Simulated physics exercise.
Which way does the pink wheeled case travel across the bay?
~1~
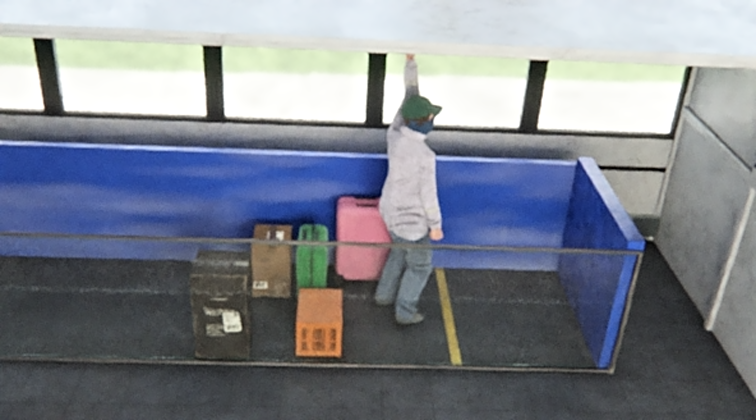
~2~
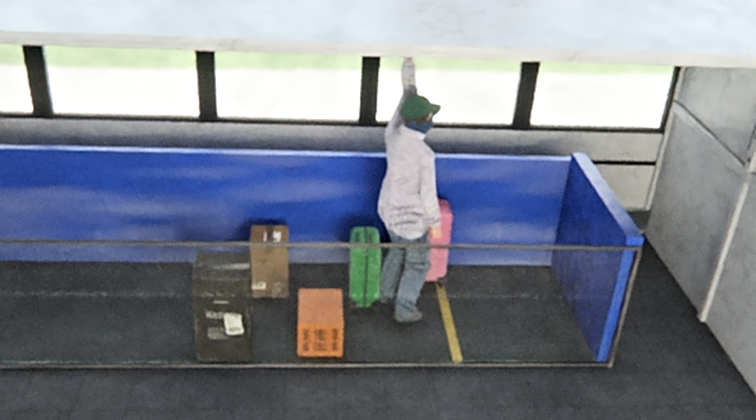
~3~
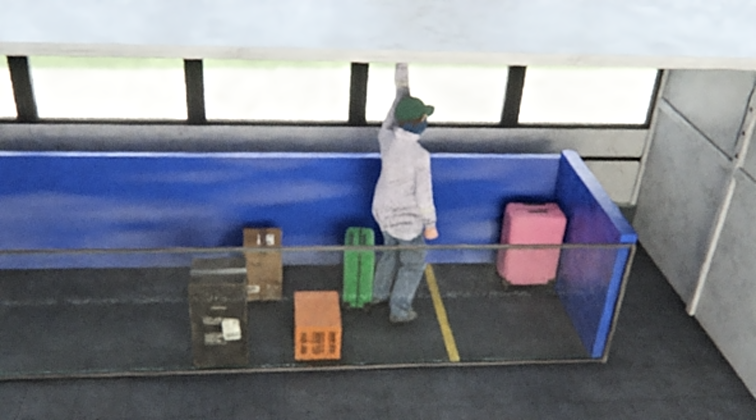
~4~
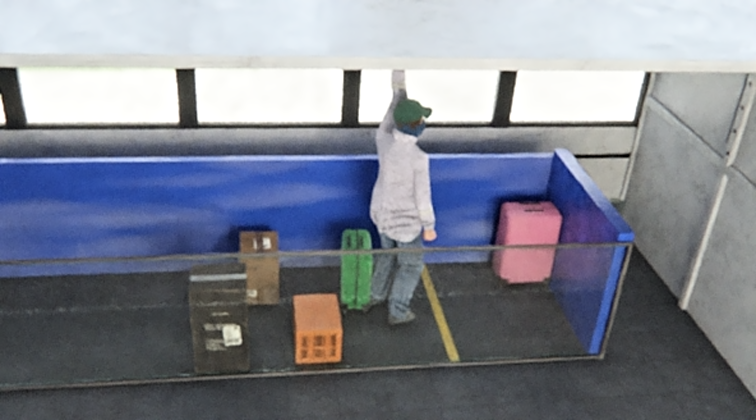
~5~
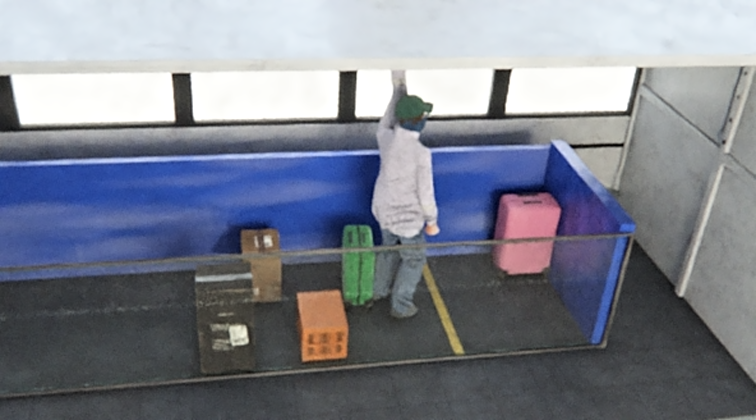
It rolls to the right, passing behind the standing passenger.
